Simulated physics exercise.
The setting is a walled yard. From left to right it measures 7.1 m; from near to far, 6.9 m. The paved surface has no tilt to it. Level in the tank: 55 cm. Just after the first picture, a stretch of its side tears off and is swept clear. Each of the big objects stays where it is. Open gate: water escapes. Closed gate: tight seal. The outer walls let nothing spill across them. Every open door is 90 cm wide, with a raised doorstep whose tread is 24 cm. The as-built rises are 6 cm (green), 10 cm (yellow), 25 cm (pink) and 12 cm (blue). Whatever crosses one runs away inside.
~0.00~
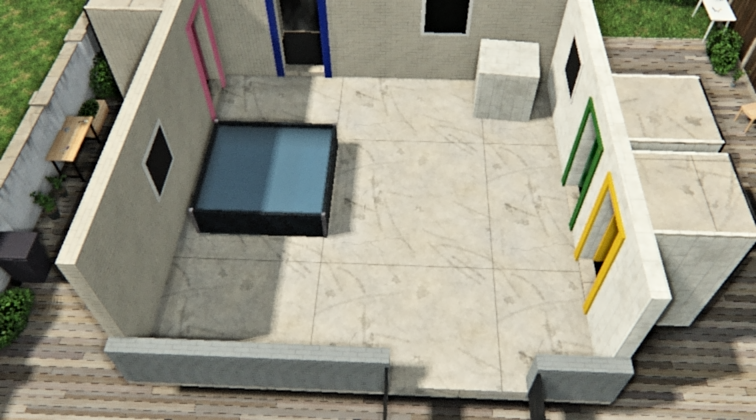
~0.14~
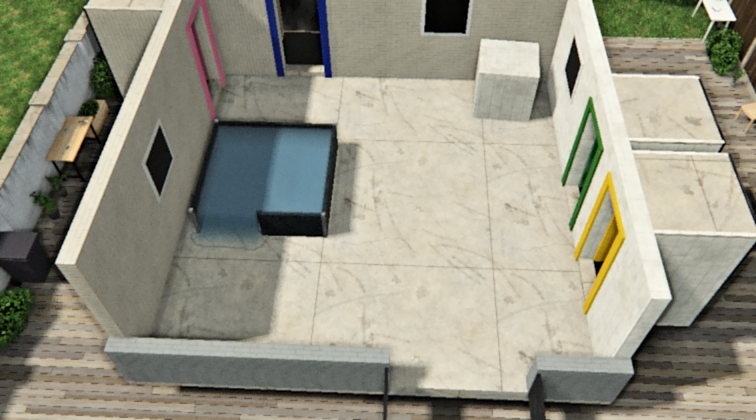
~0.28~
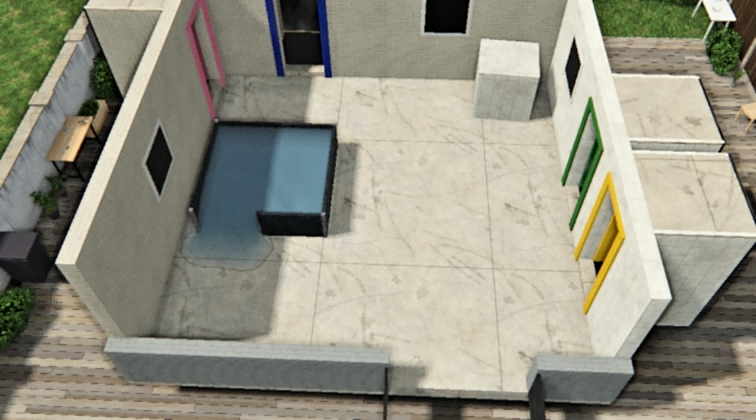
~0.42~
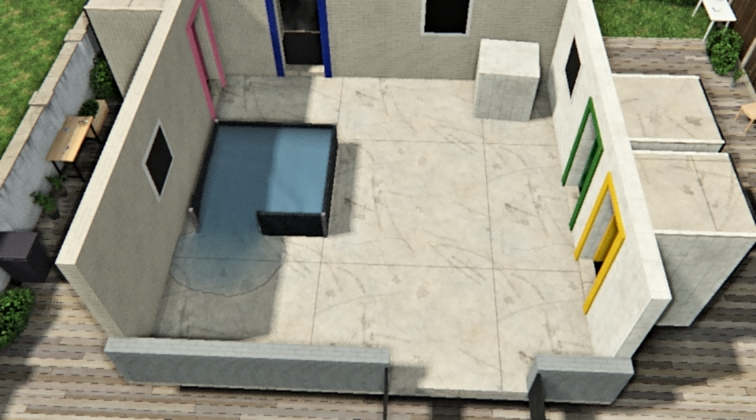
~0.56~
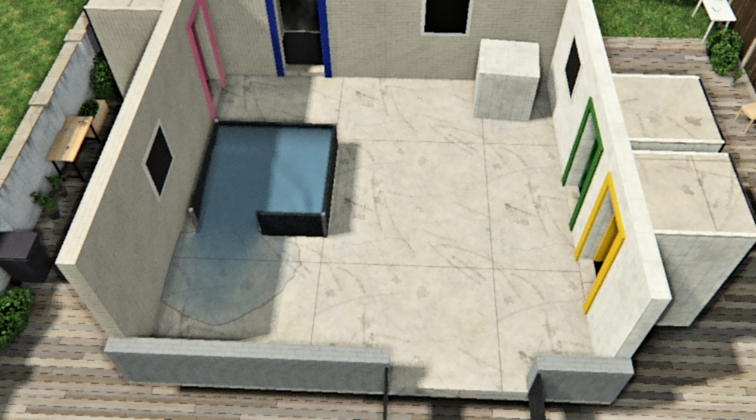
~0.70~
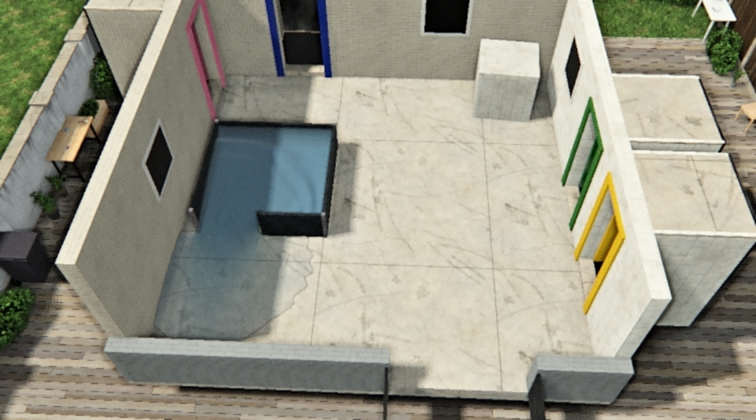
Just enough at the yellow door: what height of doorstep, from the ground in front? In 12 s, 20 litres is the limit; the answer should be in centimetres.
Some 11 cm.
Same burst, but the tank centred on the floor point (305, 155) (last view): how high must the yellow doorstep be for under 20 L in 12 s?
Roughly 9.0 cm is needed.
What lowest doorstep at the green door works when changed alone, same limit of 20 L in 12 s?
At green, roughly 5.5 cm.
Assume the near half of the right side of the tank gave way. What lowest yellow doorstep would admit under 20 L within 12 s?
Then the minimum is about 13.0 cm.
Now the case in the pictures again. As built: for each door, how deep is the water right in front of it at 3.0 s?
At the green door the depth is 0 cm, at yellow 0 cm, at pink 0 cm and at blue 0 cm.
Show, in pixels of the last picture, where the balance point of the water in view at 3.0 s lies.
The water is centred near (259, 244).
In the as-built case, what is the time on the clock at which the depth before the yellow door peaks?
It peaks around 5.0 s.
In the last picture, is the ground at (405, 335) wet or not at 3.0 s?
At that moment it's submerged.
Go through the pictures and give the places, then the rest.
In the first frame, the tank at (267, 168) is whole and still, 55 cm deep; the yellow door at (597, 250) is dry.
In the second frame, the gap is at (230, 225), the front 0.3 m out at (234, 244); the back of the tank holds 55 cm.
In the third frame, the gap is at (230, 226), the front 0.7 m out at (206, 263); the back of the tank holds 55 cm.
In the fourth frame, the gap is at (230, 227), the front 1.2 m out at (220, 291); the back of the tank holds 55 cm.
In the fifth frame, the front is at (210, 319), 1.8 m from the gap at (230, 227); 2.9 m2 of floor is wet, 55 cm left at the back.
In the sixth frame, the gap is at (230, 226), the front 2.3 m out at a hidden place; the back of the tank holds 54 cm; 4.9 m in a straight line remain to the yellow door at (597, 250).
After 1.4 s water covers 15 % of the floor, deepest (47 cm) near (143, 361); it has not reached the yellow door.
After 3.0 s water covers 25 % of the floor, deepest (34 cm) near (155, 361); it has not reached the yellow door.
After 12.0 s water covers 90 % of the floor, deepest (14 cm) near (537, 94); 7 cm at the yellow door, 32 litres in over its 10 cm doorstep.
At the yellow door as built, the water arrived by 4.2 s and peaked near 16 cm at 4.8 s.
Run again over the same 12 s with other heights there, 48 litres in over 9 cm, 13 litres over 12 cm. The limit of 20 litres is kept from about 11 cm up.
